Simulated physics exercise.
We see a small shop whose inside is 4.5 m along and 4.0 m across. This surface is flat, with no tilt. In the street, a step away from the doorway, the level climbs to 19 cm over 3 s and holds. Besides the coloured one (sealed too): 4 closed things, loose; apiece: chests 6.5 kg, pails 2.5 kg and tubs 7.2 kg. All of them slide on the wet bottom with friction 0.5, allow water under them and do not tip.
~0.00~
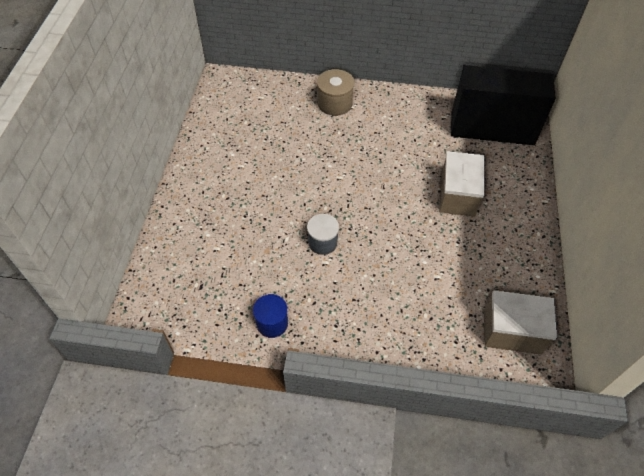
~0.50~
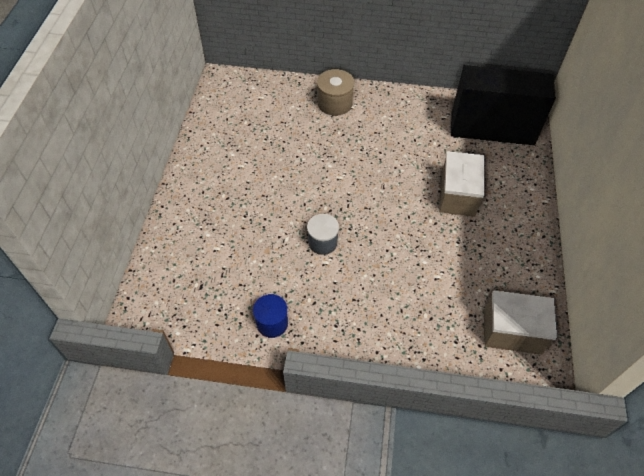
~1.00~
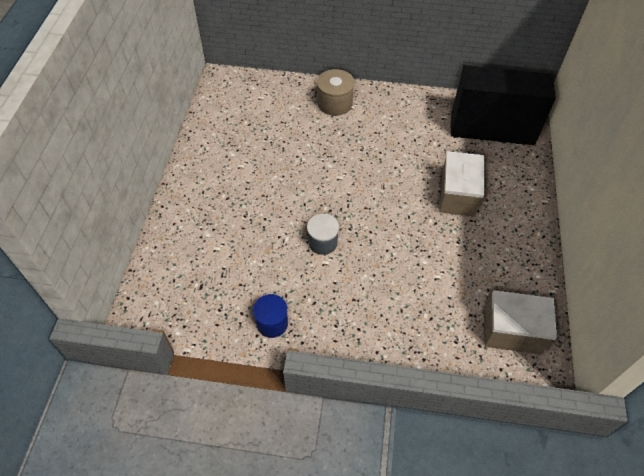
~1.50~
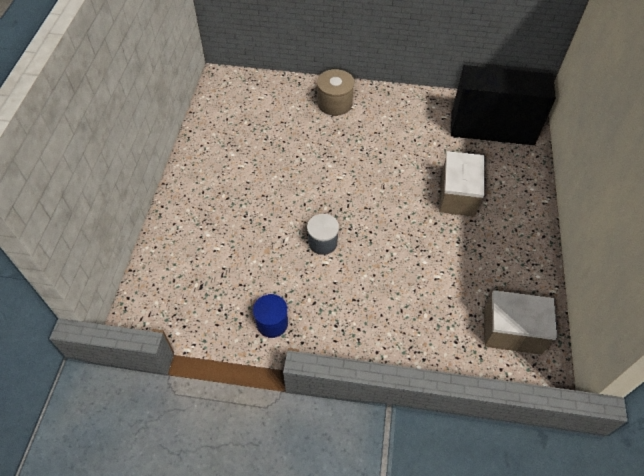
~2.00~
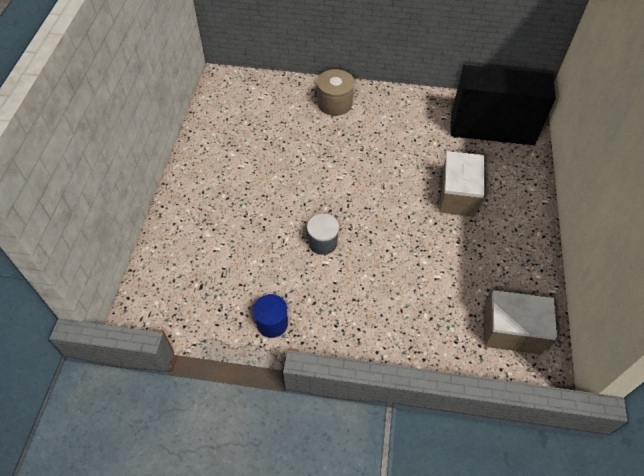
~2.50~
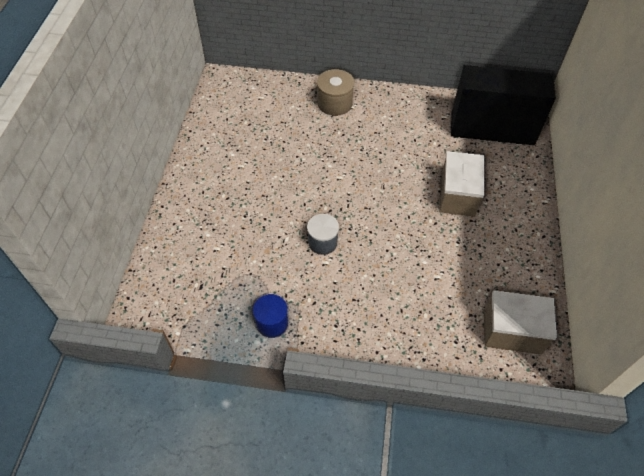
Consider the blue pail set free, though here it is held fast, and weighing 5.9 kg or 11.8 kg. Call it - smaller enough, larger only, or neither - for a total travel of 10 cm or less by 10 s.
Neither.
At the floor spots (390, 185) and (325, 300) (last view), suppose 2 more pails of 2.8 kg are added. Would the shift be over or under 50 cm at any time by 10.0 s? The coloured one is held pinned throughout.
Respectively, not exceeded and not exceeded.
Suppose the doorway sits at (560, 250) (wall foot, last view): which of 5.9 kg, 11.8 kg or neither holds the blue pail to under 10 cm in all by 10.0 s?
Under that change the large mass is required.
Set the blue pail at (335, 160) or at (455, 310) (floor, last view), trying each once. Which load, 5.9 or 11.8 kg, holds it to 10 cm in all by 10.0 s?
Only the heavy mass does it, then the light mass does it.
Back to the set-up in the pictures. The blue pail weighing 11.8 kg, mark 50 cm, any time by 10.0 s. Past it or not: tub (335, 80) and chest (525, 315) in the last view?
In turn: Beyond, below.
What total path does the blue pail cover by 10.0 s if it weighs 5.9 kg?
140 cm in all.
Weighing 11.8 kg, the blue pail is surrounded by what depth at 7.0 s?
About 6 cm.
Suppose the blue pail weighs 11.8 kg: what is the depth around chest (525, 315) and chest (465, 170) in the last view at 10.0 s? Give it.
Roughly 4 and 5 cm.
After 3.5 s the blue pail would be 45 cm from its start with 5.9 kg and 13 cm from its start with 11.8 kg; 6 cm of water round it then.
After 4.5 s the blue pail would be 107 cm from its start with 5.9 kg and 47 cm from its start with 11.8 kg; 6 cm of water round it then.
After 7.0 s the blue pail would be 140 cm from its start with 5.9 kg and 51 cm from its start with 11.8 kg; 6 cm of water round it then.
After 10.0 s the blue pail would be 142 cm from its start with 5.9 kg and 51 cm from its start with 11.8 kg; 6 cm of water round it then.
